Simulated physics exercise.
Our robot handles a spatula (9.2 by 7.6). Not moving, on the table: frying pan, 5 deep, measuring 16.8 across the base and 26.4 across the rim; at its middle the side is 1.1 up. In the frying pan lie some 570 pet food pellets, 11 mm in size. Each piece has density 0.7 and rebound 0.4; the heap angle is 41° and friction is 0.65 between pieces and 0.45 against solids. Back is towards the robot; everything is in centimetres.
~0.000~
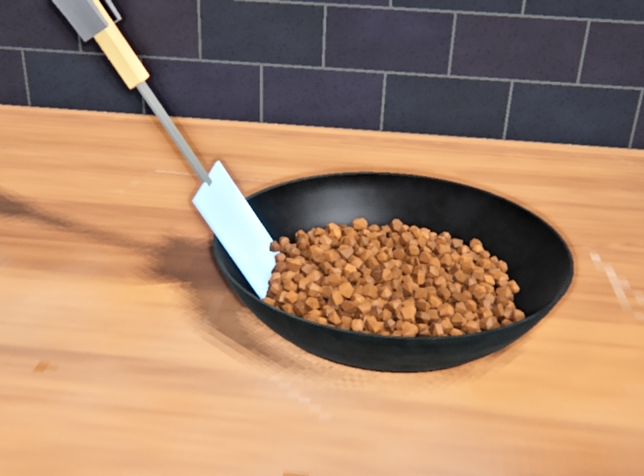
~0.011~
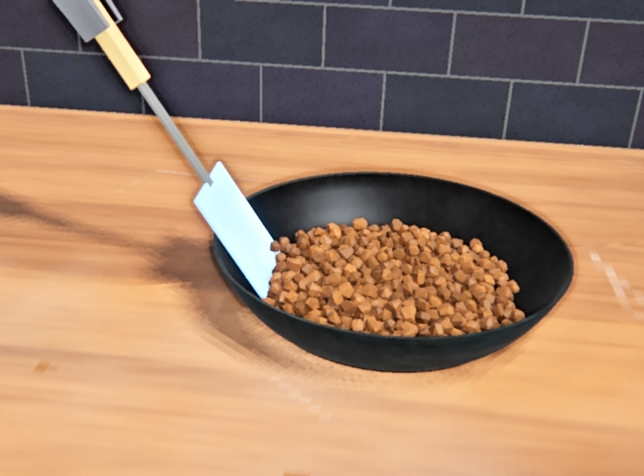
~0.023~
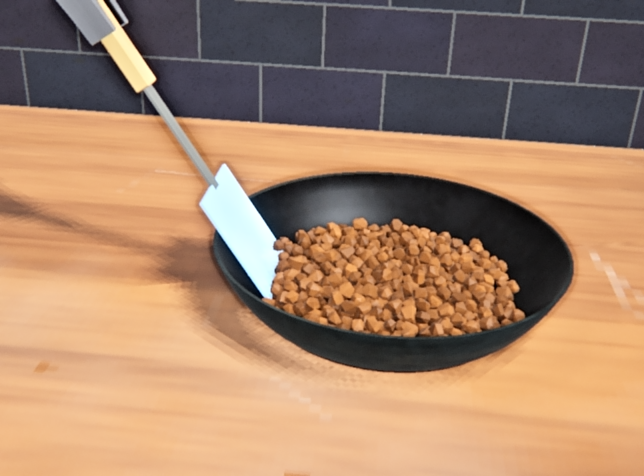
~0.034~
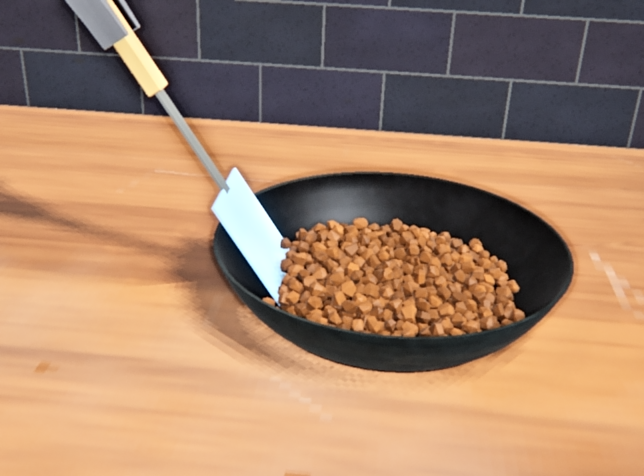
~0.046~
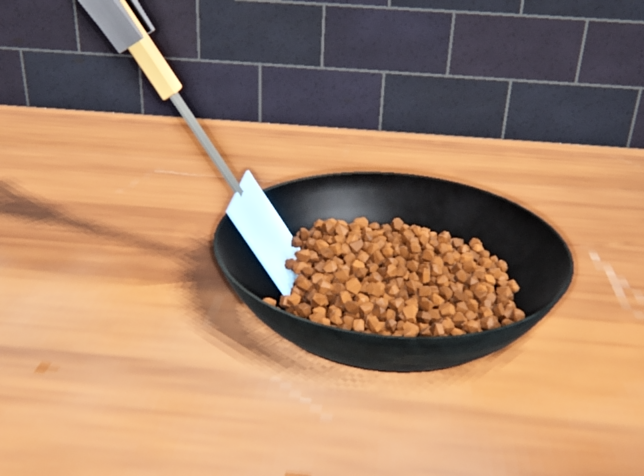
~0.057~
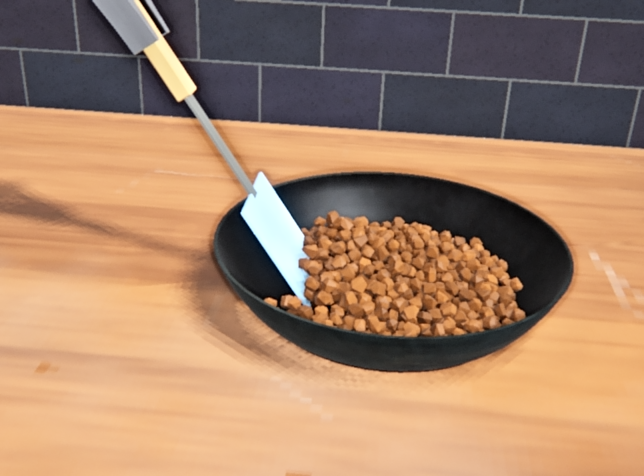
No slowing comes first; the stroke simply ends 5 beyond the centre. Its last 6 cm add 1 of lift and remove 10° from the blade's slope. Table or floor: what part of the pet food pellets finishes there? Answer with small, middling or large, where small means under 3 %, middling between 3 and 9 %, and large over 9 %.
It is small.
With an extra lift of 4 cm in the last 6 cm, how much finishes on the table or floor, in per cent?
Roughly 5 percent of it.
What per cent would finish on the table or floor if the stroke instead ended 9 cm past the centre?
Then roughly 15 percent would finish on the table or floor.
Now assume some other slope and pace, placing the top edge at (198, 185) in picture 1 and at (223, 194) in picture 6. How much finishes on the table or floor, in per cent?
It works out to about 0 %, more or less.
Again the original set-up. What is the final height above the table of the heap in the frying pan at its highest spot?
Roughly 6.0 centimetres.
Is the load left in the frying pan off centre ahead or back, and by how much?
What stays is shifted forward by around 4.5 cm.
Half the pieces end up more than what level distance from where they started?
Level distance of roughly 4 cm.
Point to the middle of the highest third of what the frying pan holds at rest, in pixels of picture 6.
It is centred near (499, 265).
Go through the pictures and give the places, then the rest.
In the first frame, the spatula top edge at (206, 180), sloping 57°; upper third of the load around (385, 270), from x 270 to 515, top at y 225; 572 in the frying pan.
In the second frame, the spatula top edge at (207, 180), sloping 57°; upper third of the load around (385, 270), from x 270 to 515, top at y 225.
In the third frame, the spatula top edge at (213, 183), sloping 57°; upper third of the load around (385, 269), from x 270 to 515, top at y 225.
In the fourth frame, the spatula top edge at (224, 187), sloping 57°; upper third of the load around (381, 268), from x 270 to 515, top at y 225.
In the fifth frame, the spatula top edge at (238, 190), sloping 57°; upper third of the load around (380, 266), from x 270 to 515, top at y 225.
In the sixth frame, the spatula top edge at (252, 191), sloping 57°; upper third of the load around (384, 263), from x 270 to 515, top at y 220; 572 in the frying pan.
After 0.10 s, sloping 57°, highest piece 5 above the table; 572 in the frying pan.
After 0.13 s, sloping 53°, highest piece 6 above the table; 572 in the frying pan.
After 0.35 s, sloping 47°, highest piece 6 above the table; 571 in the frying pan, 1 on the table or floor.
After 1.40 s, sloping 47°, highest piece 6 above the table; 571 in the frying pan, 1 on the table or floor.
In the end, 571 in the frying pan, 1 on the table or floor. That is 0 % on the table or floor.
